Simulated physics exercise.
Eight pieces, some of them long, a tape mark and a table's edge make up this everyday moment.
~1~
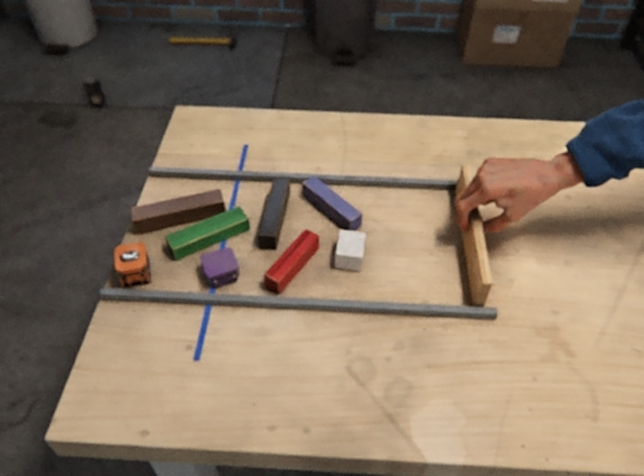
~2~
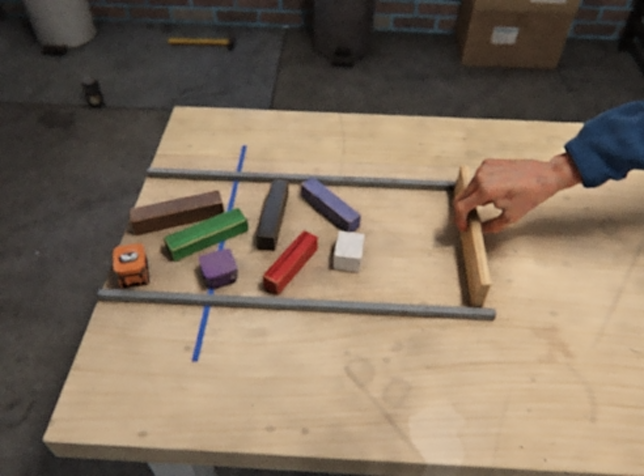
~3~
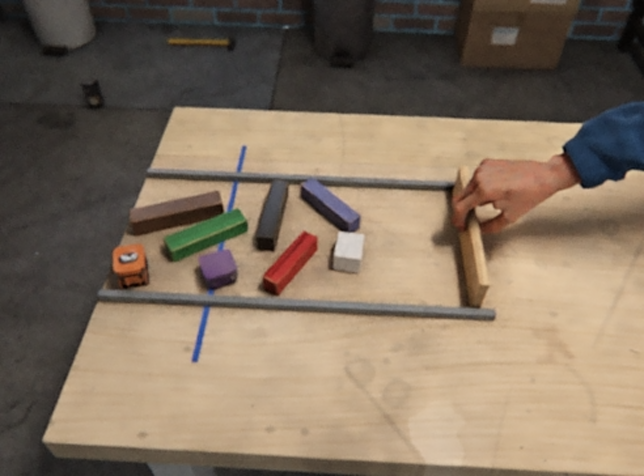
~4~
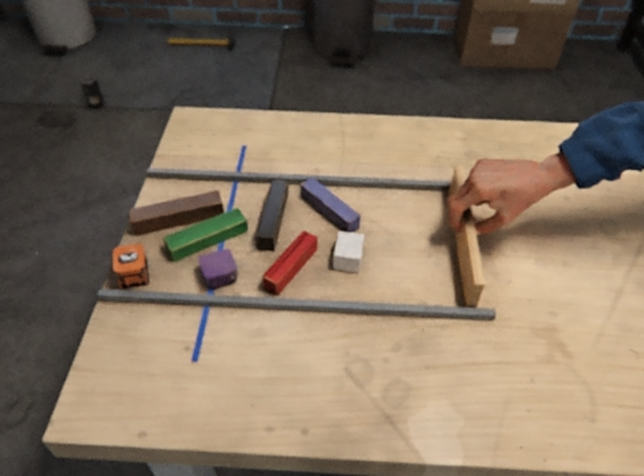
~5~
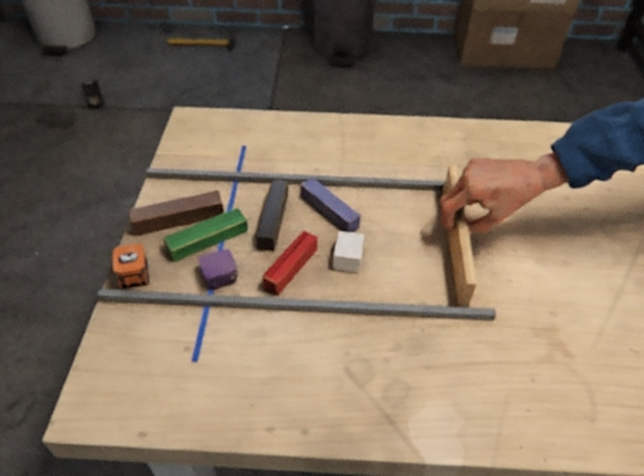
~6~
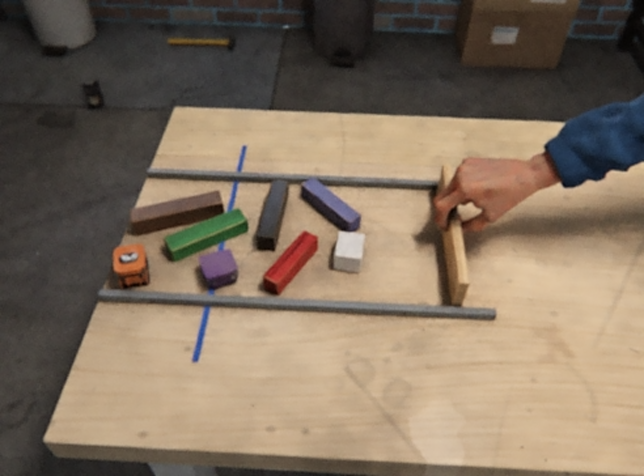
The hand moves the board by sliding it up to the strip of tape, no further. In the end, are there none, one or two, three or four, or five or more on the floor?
The push clears none off the end, I'd bet.
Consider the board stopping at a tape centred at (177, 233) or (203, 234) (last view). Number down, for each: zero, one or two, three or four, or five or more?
First tape: Three or four; second tape: Just one or two.
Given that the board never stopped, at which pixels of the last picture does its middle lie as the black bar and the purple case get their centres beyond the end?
For the black bar at (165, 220), for the purple case at (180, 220).
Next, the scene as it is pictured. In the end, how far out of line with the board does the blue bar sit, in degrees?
Close to 0°.
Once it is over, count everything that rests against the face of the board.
Counting them up gives 2.
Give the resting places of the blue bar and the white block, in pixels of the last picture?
The blue bar finishes at (223, 200); the white block finishes at (206, 246).
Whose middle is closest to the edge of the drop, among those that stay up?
Closest at the end: The orange case.
Soon after, none off yet; orange case at rest near (132, 266); brown bar at rest near (178, 212); green stick at rest near (207, 234).
Then, none off yet; orange case at rest near (132, 266); brown bar at rest near (178, 212); green stick moving near (200, 231).
At rest, the number that fall off is zero.
